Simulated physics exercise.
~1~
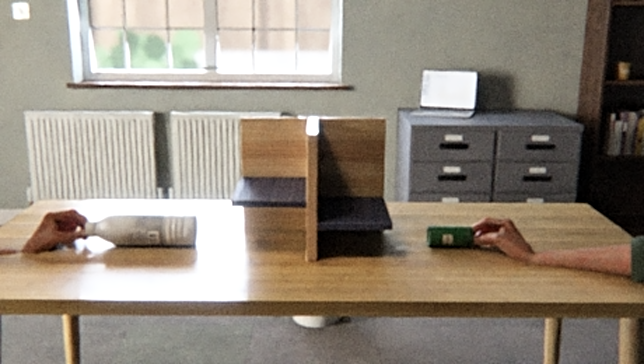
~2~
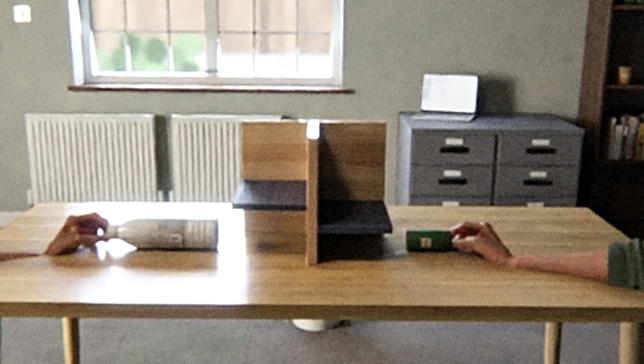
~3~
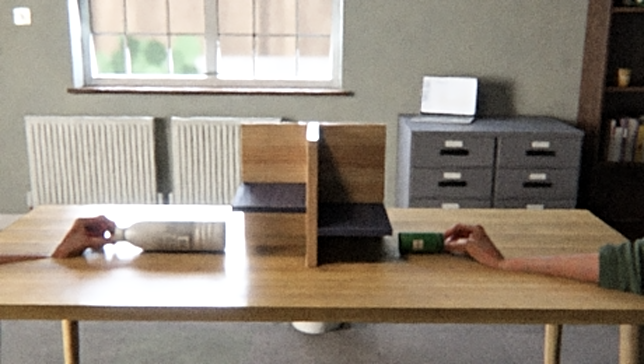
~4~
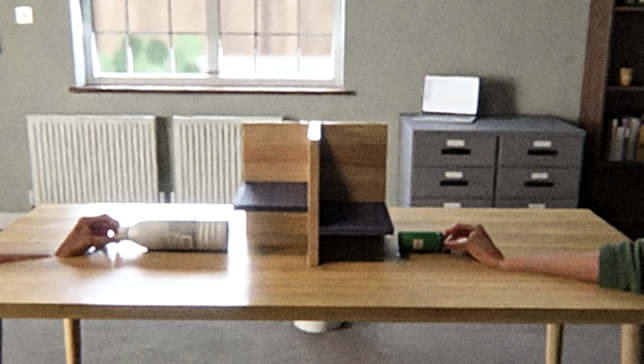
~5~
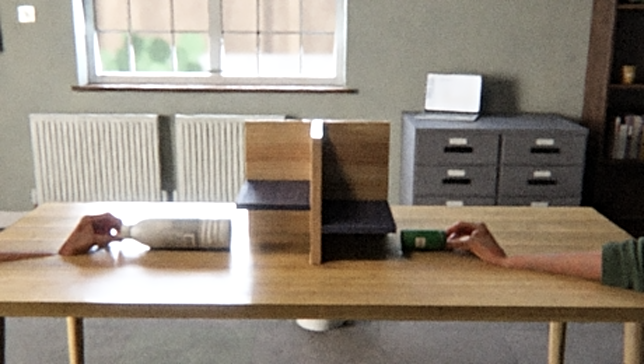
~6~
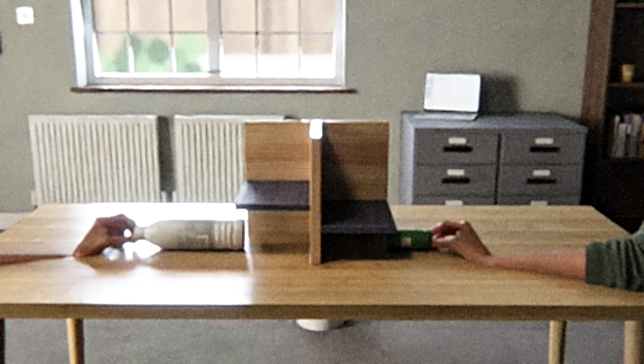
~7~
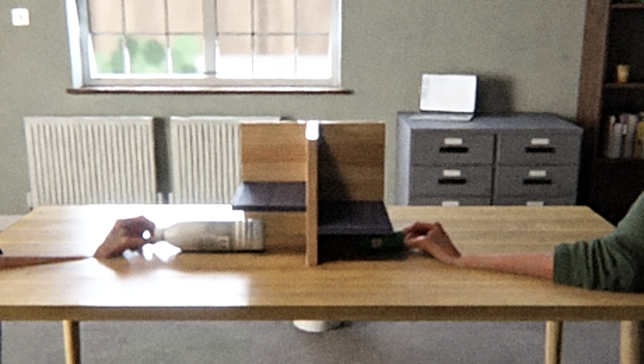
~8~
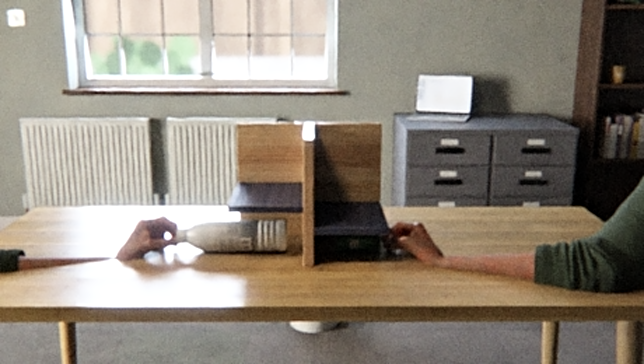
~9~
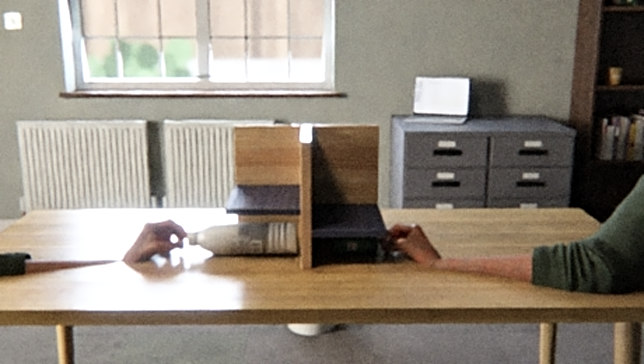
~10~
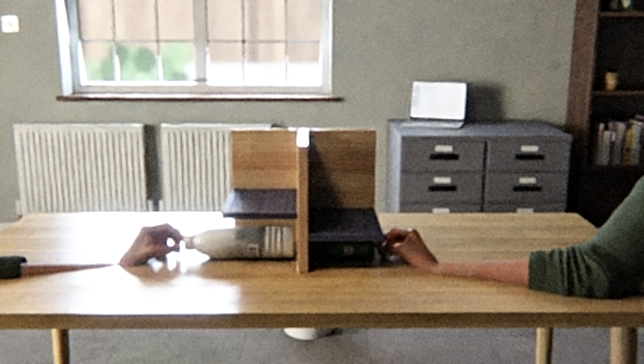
In a room with a window, white radiators and a grey drawer cabinet, a slightly swaying camera looks across a wooden table. A low wooden rack with a tall centre panel and dark shelves stands in the middle, with a white bottle lying on its side to the left and a small green shaker to the right. A hand at each side slides its item inward, pauses briefly, then pushes on to the openings. The shaker disappears beneath the right shelf while the bottle slips under the left one. Both end up under the shelves, the hands still beside them.
